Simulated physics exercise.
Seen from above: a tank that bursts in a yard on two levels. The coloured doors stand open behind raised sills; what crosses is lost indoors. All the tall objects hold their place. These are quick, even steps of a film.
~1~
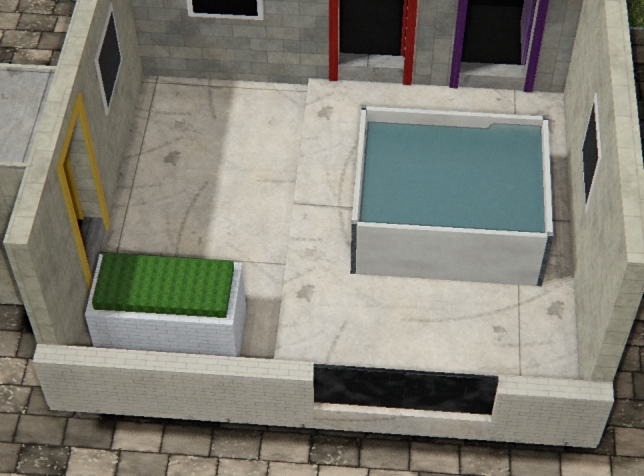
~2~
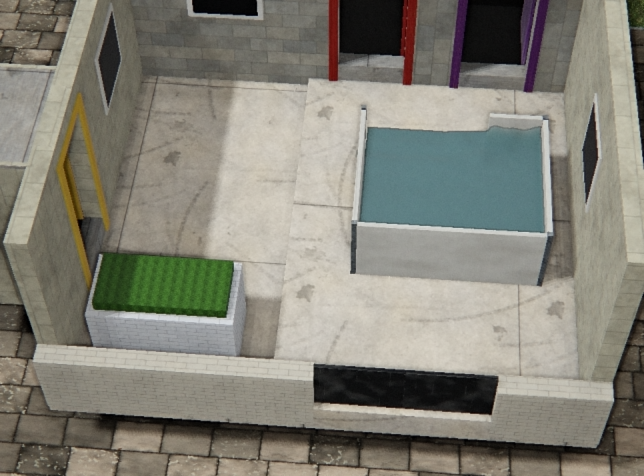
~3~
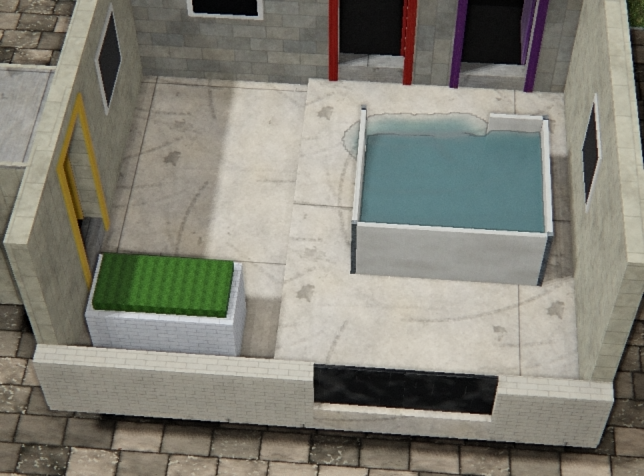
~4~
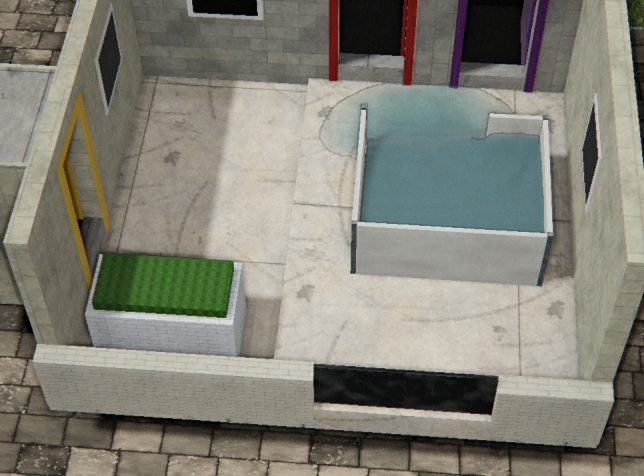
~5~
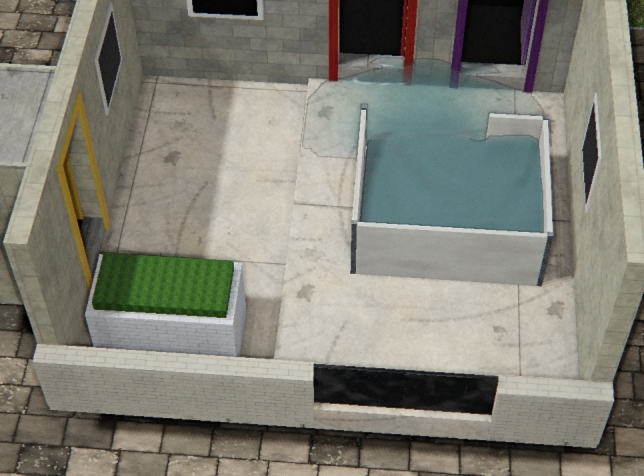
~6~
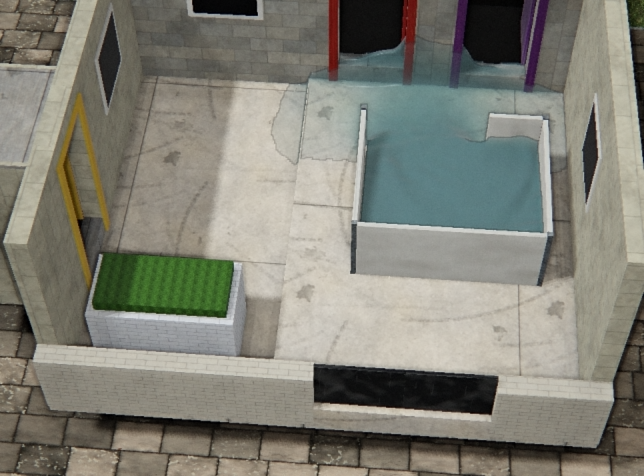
The video shows a walled yard seen from above, with an open tank of still water; water then pours out through its far side, spreading across the pale floor behind it and reaching the red and purple doorways.
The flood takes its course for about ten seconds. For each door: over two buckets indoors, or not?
One by one: The red door floods; the purple door floods; the yellow door holds within the limit.
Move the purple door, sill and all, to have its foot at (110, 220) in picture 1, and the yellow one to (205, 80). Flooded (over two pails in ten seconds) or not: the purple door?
The purple one takes less.
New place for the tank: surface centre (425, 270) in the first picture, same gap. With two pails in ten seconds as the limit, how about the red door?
Red door is over.
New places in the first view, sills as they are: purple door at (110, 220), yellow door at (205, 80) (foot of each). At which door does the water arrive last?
It is the door marked purple.
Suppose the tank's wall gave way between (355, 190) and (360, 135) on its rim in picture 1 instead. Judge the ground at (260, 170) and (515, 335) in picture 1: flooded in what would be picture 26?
In turn: Under water, no water.
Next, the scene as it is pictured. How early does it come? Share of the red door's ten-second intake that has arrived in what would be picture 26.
I make it 100 per cent.
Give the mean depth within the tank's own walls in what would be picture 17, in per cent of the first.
Some 38 per cent.
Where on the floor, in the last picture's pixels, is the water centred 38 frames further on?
Close to (331, 215).
A moment on, water covers 25 % of the floor; the red door over two buckets in, the purple door over two buckets in, the yellow door not reached.
Next, water covers 40 % of the floor; the red door far over two buckets in, the purple door far over two buckets in, the yellow door not reached.
Then, water covers 65 % of the floor; the red door far over two buckets in, the purple door far over two buckets in, the yellow door wet at the sill, nothing in.
Later, water covers 95 % of the floor; the red door far over two buckets in, the purple door far over two buckets in, the yellow door wet at the sill, nothing in.
In the end, water covers 95 % of the floor; the red door far over two buckets in, the purple door far over two buckets in, the yellow door wet at the sill, nothing in.
